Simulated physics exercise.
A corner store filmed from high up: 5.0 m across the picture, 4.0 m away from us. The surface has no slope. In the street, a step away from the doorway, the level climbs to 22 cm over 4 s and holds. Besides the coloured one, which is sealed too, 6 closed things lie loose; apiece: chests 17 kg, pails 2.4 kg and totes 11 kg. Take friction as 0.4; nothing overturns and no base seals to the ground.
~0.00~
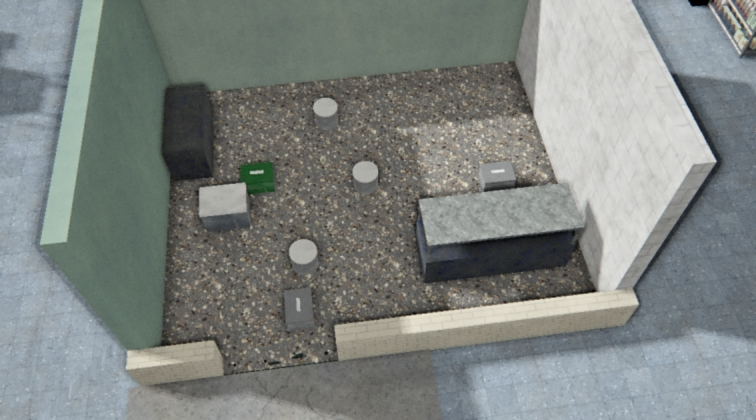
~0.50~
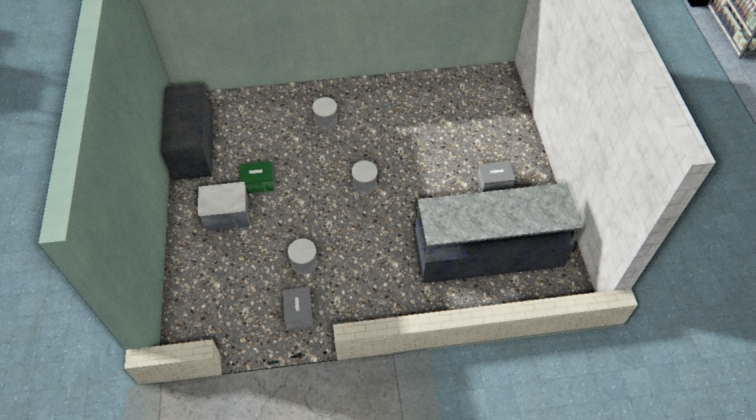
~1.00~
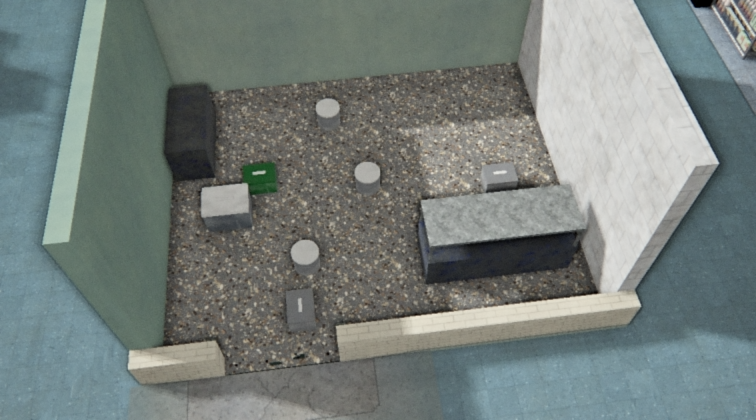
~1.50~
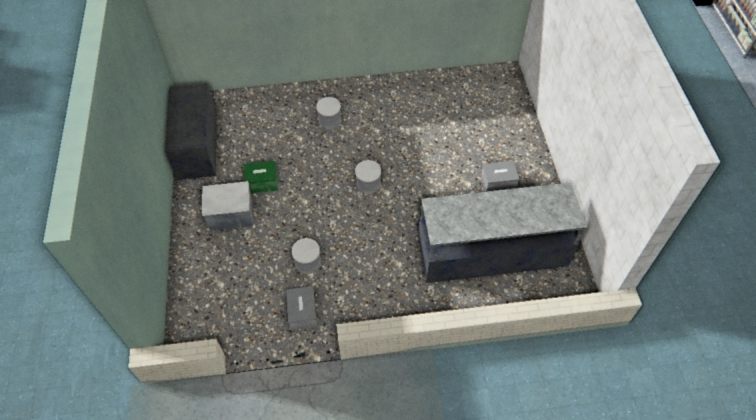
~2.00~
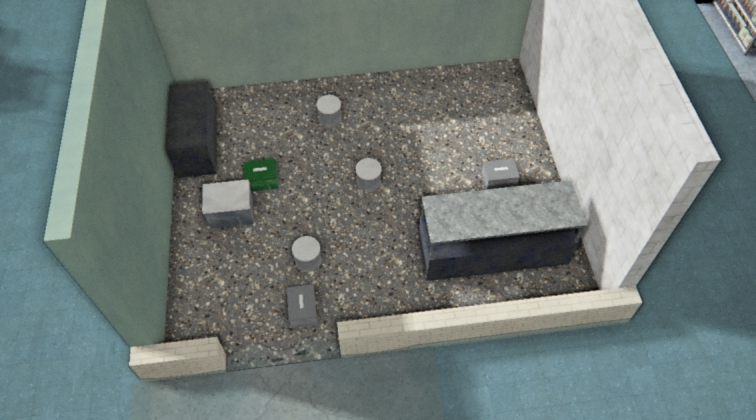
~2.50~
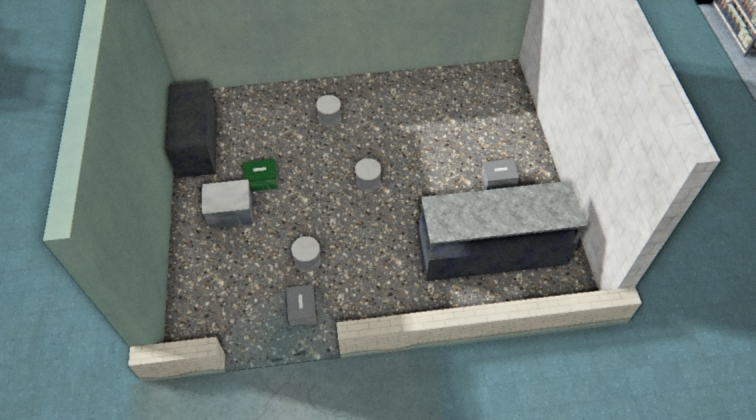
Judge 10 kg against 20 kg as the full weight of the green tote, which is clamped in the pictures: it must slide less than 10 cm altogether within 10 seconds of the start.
For it, neither weight holds it.
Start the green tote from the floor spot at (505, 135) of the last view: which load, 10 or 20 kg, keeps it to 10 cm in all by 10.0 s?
The smaller is enough.
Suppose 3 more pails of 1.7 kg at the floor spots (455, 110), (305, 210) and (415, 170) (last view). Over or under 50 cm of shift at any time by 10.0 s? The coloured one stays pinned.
In turn: More, more, over.
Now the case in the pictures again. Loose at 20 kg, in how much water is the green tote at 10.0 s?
Roughly 10 cm.
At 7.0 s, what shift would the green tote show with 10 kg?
About 120 cm.
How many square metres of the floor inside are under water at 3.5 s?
Roughly 3.0 m2.
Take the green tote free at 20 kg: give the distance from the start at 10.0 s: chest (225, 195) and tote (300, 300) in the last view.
In that order: 200 cm, 300 cm.
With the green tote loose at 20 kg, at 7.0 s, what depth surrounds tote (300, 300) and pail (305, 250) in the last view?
Roughly 7 and 4 cm.
After 3.5 s the green tote would be 0 cm from its start with 10 kg and 0 cm from its start with 20 kg; 0 cm of water round it then.
After 4.5 s the green tote would be 1 cm from its start with 10 kg and 0 cm from its start with 20 kg; 4 cm of water round it then.
After 7.0 s the green tote would be 128 cm from its start with 10 kg and 45 cm from its start with 20 kg; 6 cm of water round it then.
After 10.0 s the green tote would be 187 cm from its start with 10 kg and 66 cm from its start with 20 kg; 10 cm of water round it then.
